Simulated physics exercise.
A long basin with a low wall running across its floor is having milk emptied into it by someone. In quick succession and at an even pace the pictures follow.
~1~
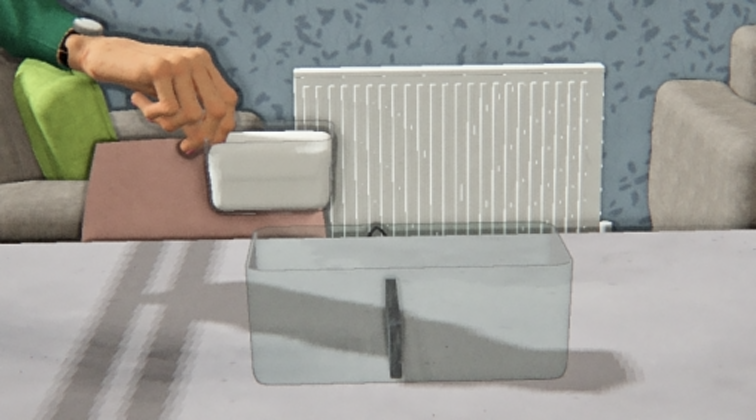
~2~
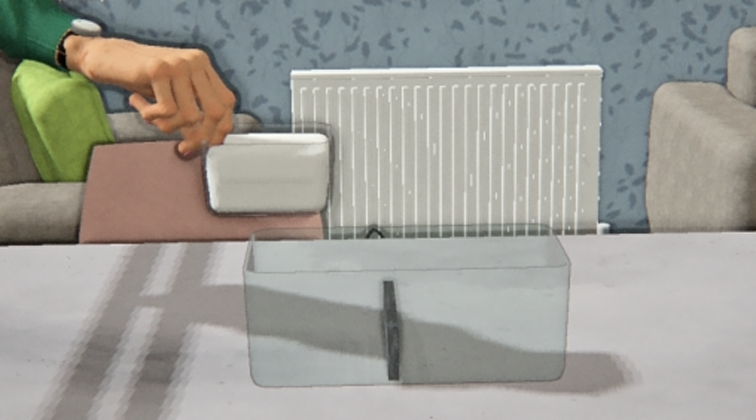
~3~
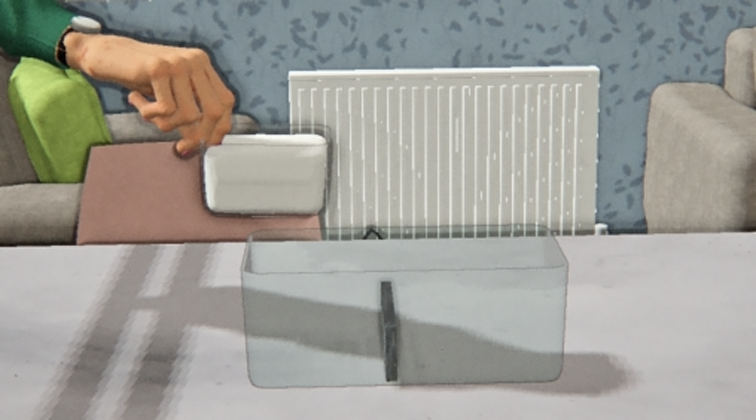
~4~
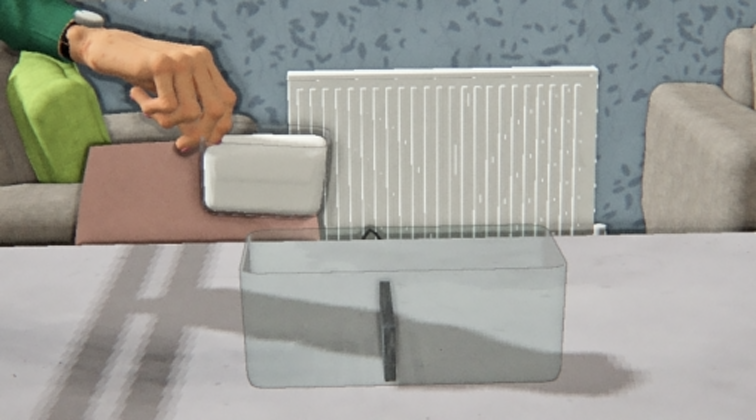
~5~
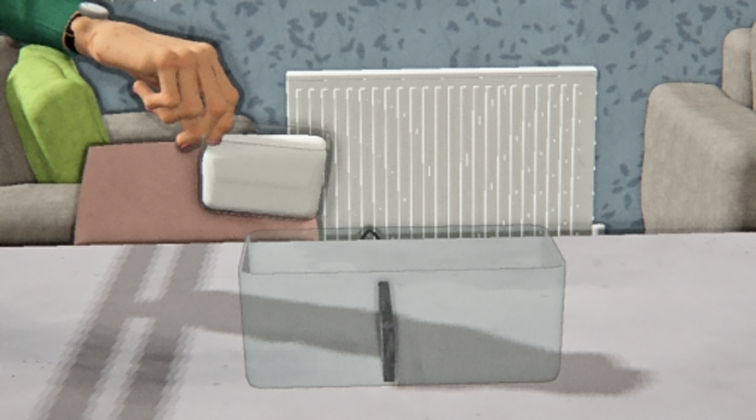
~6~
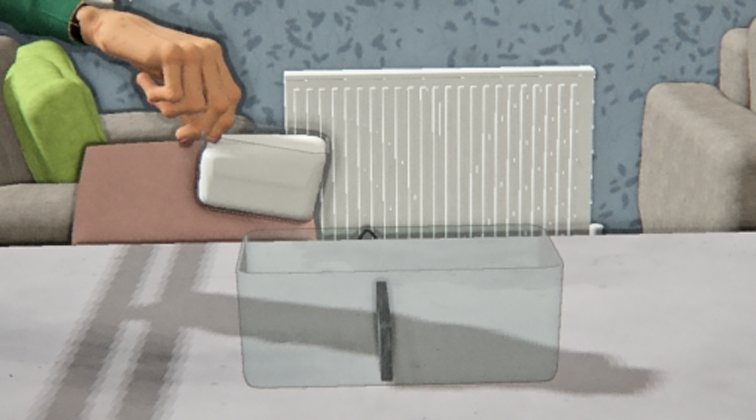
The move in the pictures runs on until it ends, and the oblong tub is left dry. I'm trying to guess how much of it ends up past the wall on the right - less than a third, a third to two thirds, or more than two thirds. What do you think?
The share right of the wall is a middling part, a third to two thirds.
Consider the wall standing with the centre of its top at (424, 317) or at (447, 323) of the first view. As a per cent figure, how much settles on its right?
Estimated: 10 % first, 10 % second.
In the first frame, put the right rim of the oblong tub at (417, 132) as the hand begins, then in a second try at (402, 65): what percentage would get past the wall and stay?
First try: 100 percent; second try: 95 percent.
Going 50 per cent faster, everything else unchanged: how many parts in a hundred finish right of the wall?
About 45 %.
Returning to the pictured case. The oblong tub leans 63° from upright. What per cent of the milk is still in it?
Around 55 percent remains.
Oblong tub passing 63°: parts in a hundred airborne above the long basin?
About 25 %.
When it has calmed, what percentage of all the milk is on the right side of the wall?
Near 55 %.
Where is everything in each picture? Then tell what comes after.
In the first frame, it leans 0°; its right rim is at (332, 132); the milk meets the walls at (212, 143) and (331, 140); the long basin's rim runs from (251, 250) to (562, 244); the wall's top is at (393, 302).
In the second frame, it leans 0°; its right rim is at (330, 135); the milk meets the walls at (210, 145) and (328, 143).
In the third frame, it leans 2°; its right rim is at (329, 137); the milk meets the walls at (209, 145) and (326, 144).
In the fourth frame, it leans 4°; its right rim is at (329, 139); the milk meets the walls at (207, 144) and (326, 145).
In the fifth frame, it leans 7°; its right rim is at (329, 143); the milk meets the walls at (208, 145) and (326, 145).
In the sixth frame, it leans 11°; its right rim is at (328, 147); the milk meets the walls at (206, 145) and (326, 146).
A moment on, the oblong tub is tipped part way and 57 per cent is still to pour, 5 is left of the wall and 13 right of it.
Next, the oblong tub is tipped on its side and 13 per cent is still to pour, 29 is left of the wall and 55 right of it.
Then the oblong tub is tipped on its side and 2 per cent is still to pour, 42 is left of the wall and 55 right of it.
Later the oblong tub is tipped on its side and 0 per cent is still to pour, 45 is left of the wall and 55 right of it.
At rest 45 per cent lies left of the wall, 55 right of it and 0 outside.
